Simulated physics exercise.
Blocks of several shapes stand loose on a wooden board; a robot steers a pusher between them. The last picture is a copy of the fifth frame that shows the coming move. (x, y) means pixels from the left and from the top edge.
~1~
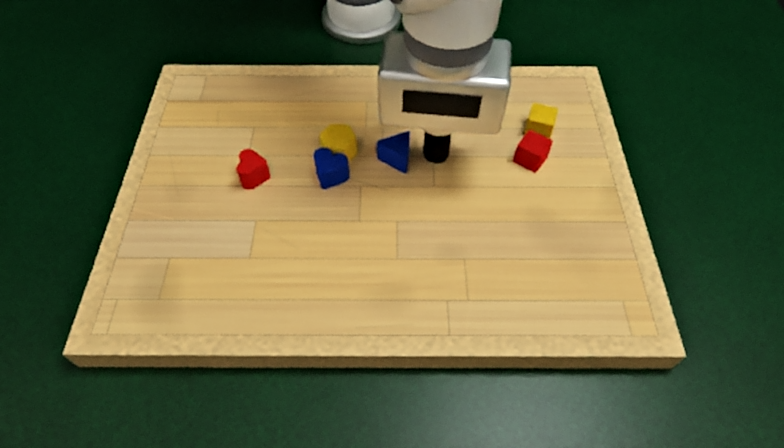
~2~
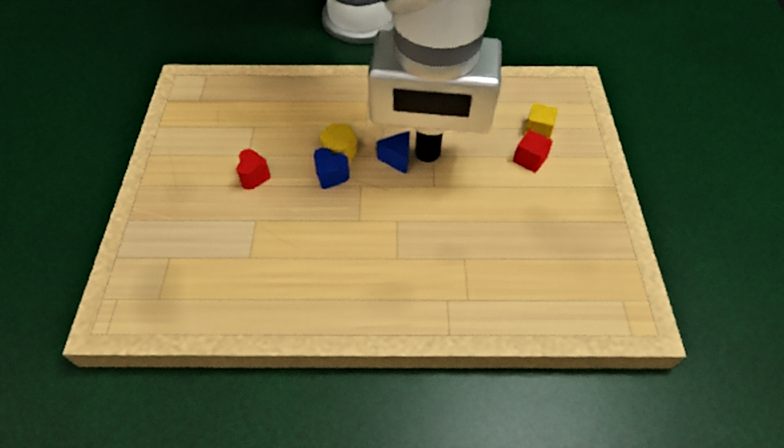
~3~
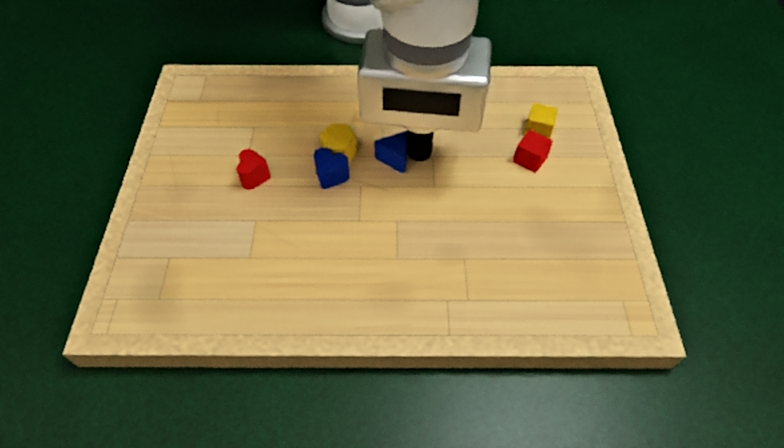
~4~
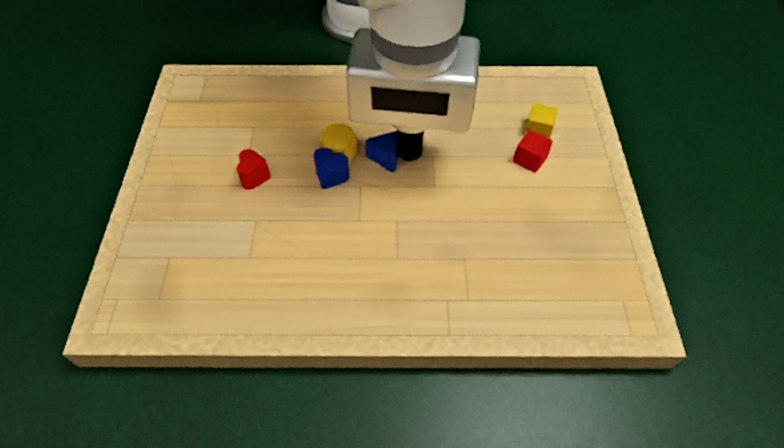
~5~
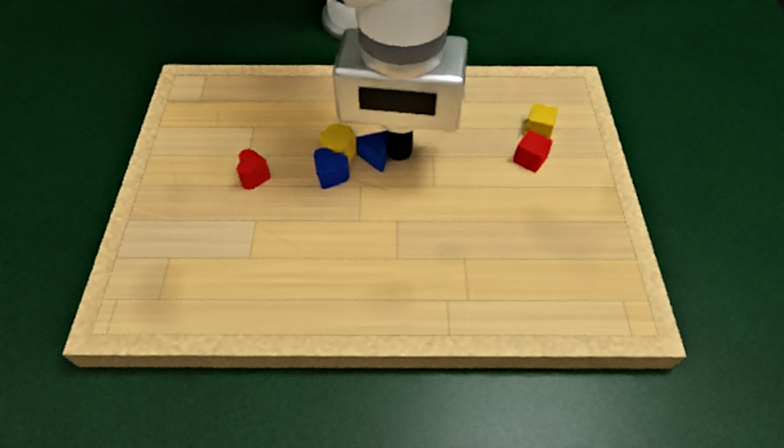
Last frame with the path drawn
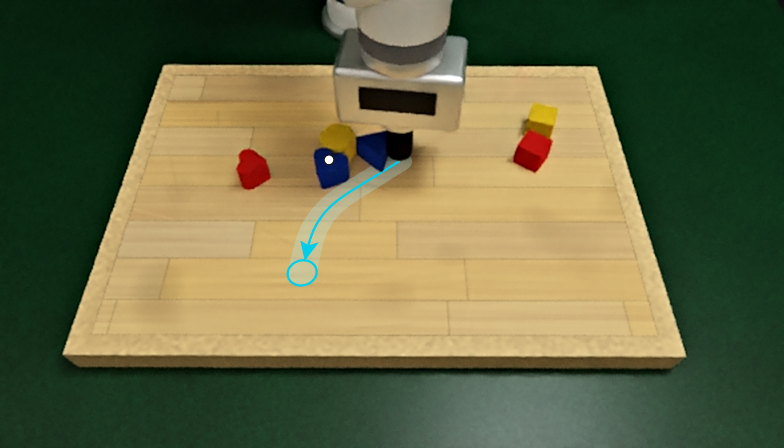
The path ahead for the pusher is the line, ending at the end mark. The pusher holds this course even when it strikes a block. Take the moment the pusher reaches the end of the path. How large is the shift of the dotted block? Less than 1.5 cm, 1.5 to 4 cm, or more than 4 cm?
My estimate: Under 1.5 cm.
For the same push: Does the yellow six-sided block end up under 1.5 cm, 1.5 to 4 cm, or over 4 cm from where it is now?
Under 1.5 cm.
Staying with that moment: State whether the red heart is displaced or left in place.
The red heart is left alone.
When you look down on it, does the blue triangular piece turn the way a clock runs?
That would be a yes.
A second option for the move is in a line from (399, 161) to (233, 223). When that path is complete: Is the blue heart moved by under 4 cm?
I expect not.
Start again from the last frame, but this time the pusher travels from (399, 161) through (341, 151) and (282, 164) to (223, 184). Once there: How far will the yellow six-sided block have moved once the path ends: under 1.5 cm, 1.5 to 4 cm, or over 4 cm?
Movement: Over 4 cm.
Path on the board, from (399, 161) by way of (356, 188) and (318, 223) to (302, 273); the dot is on the blue heart.
On the path given first. One third of the way, pusher (355, 179); yellow six-sided block (333, 133), turned 15° anticlockwise; blue triangular piece (365, 142), turned 35° clockwise.
Two thirds of the way, pusher (316, 215); yellow six-sided block (333, 133), turned 15° anticlockwise; blue triangular piece (365, 142), turned 35° clockwise.
At the end, pusher (300, 265); red heart in place; blue heart in place; yellow six-sided block (333, 133), turned 15° anticlockwise; blue triangular piece (365, 142), turned 35° clockwise.
